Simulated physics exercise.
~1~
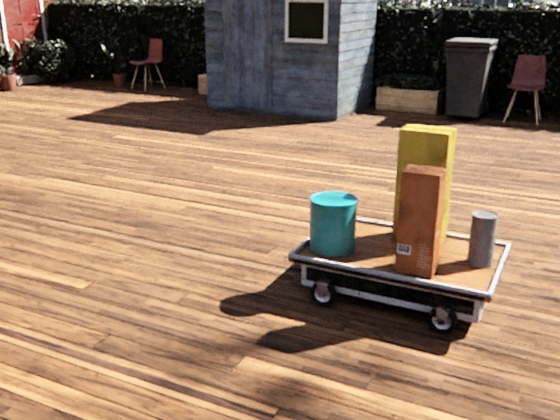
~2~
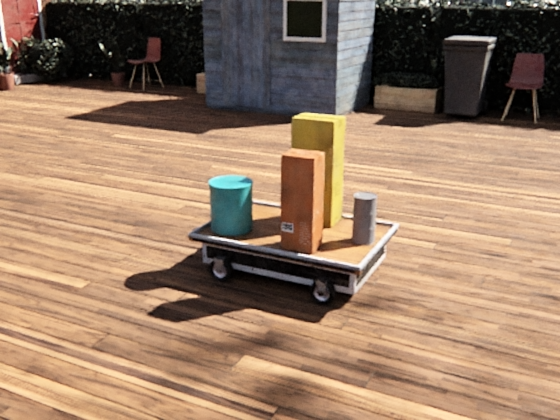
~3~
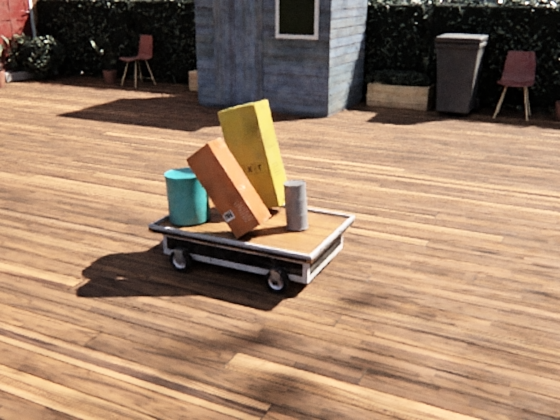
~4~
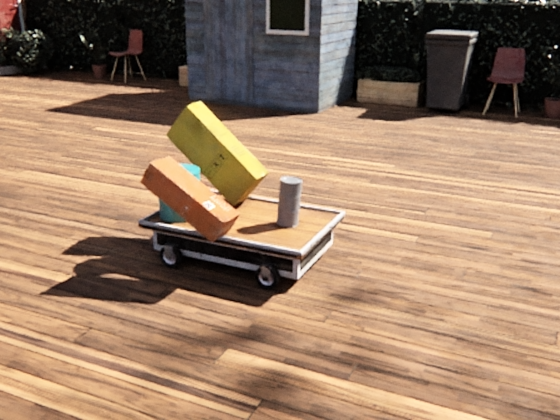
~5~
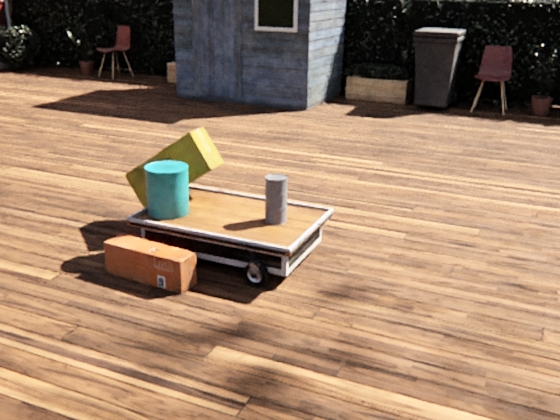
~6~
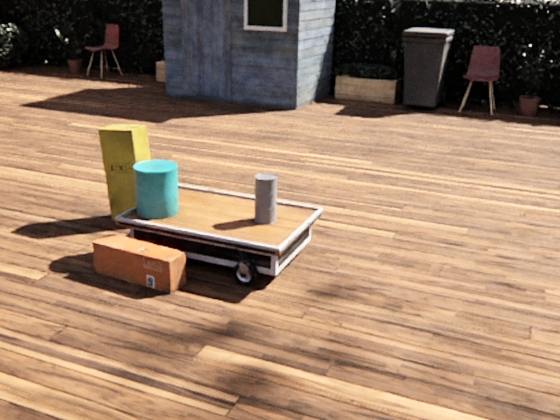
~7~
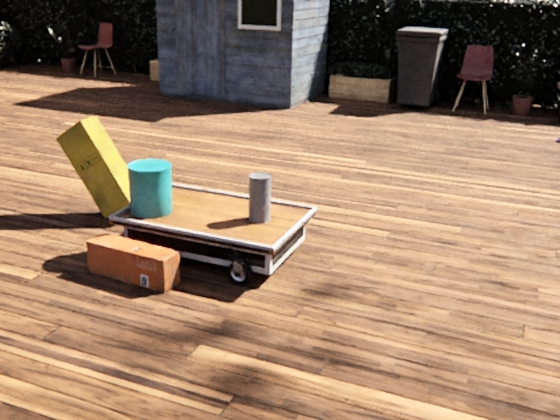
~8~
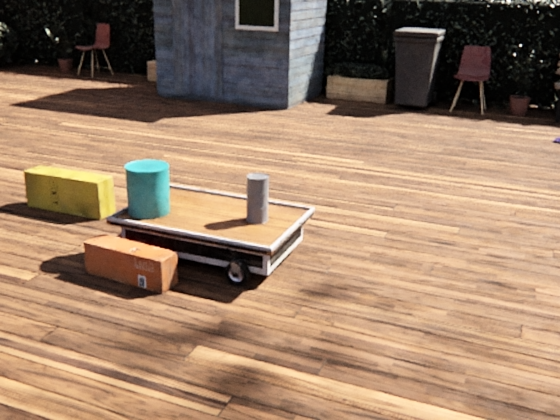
A cart rolls left and stops, and the orange and yellow boxes topple off it.
